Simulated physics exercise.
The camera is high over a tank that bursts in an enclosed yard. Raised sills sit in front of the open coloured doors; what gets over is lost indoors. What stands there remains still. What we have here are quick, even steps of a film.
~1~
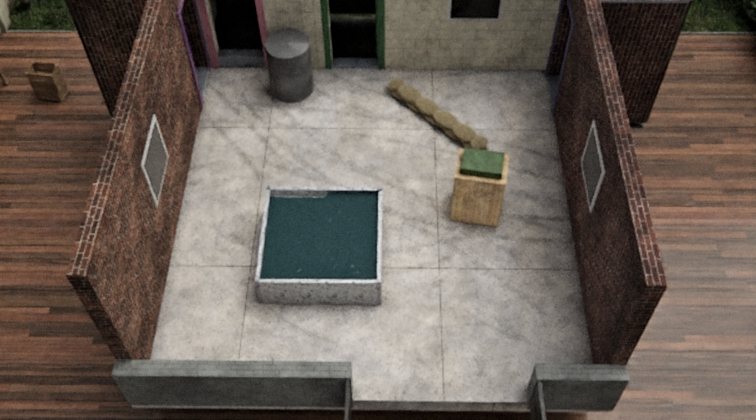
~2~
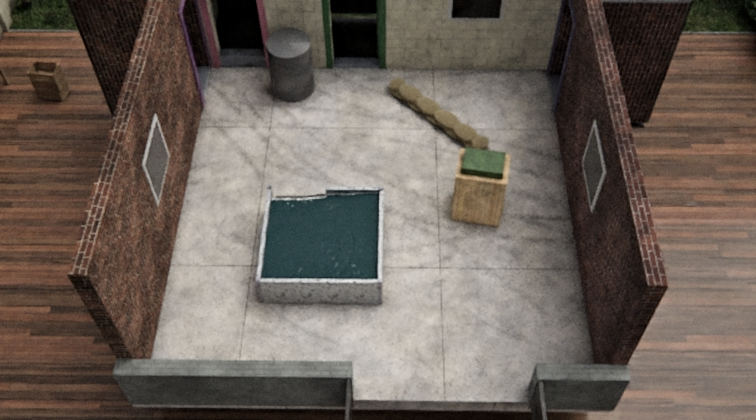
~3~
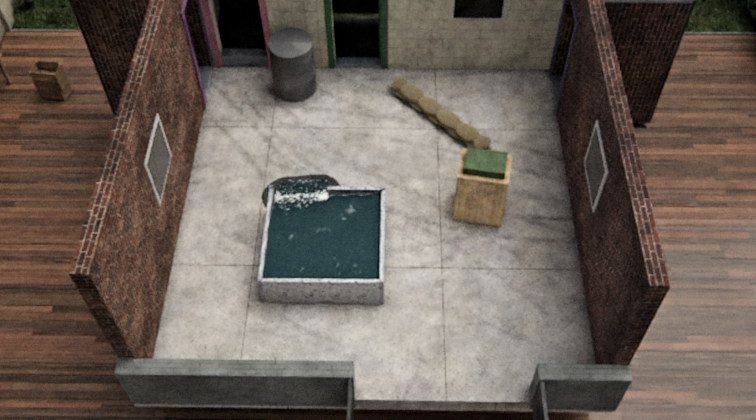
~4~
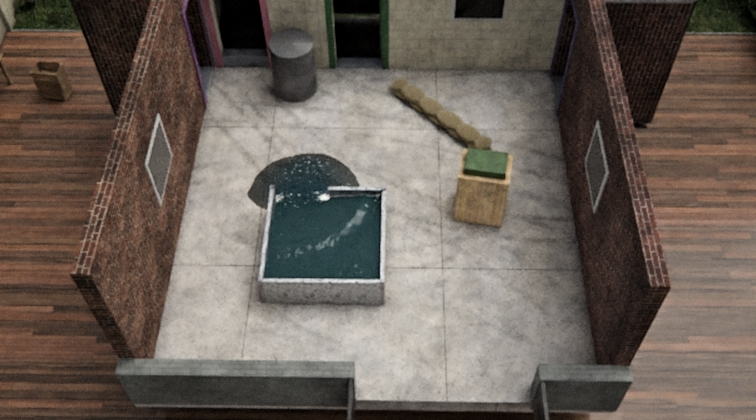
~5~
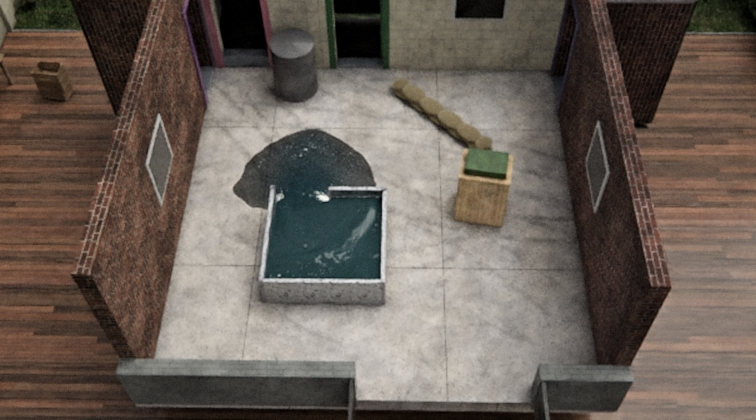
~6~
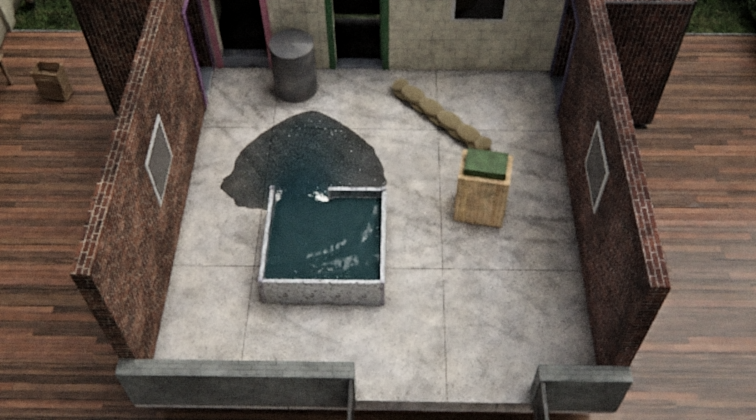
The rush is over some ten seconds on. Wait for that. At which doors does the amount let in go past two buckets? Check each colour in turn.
Outcome: Purple door: Too much gets in there; blue door: Not too much gets in there; pink door: Not too much gets in there; green door: Too much gets in there.
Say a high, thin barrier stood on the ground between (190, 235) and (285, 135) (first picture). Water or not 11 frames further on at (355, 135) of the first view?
I'd say it ends up swamped.
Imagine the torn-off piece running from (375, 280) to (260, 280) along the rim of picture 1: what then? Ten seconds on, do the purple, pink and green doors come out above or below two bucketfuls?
I'd say the purple door stops short, the pink door stops short and the green door stops short.
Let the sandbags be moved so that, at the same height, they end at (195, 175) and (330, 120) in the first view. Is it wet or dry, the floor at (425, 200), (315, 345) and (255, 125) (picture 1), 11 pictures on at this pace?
Results in turn: Unreached, then unreached, then reached.
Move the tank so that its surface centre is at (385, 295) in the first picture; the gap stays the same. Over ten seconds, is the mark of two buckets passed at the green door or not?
Result for green: It tops the limit.
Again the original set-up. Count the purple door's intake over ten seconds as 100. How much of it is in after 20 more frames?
Some 65 per cent.
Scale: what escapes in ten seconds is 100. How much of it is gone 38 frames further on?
About 90 per cent.
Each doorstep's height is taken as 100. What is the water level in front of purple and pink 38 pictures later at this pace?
First around 90 percent, second around 40 percent.
A moment on, water covers 20 % of the floor; the purple door not reached, the blue door not reached, the pink door not reached, the green door wet at the sill, nothing in.
Next, water covers 25 % of the floor; the purple door under two buckets in, the blue door not reached, the pink door wet at the sill, nothing in, the green door over two buckets in.
Then, water covers 30 % of the floor; the purple door over two buckets in, the blue door not reached, the pink door under two buckets in, the green door far over two buckets in.
Later, water covers 45 % of the floor; the purple door over two buckets in, the blue door wet at the sill, nothing in, the pink door under two buckets in, the green door far over two buckets in.
In the end, water covers 70 % of the floor; the purple door over two buckets in, the blue door under two buckets in, the pink door under two buckets in, the green door far over two buckets in.
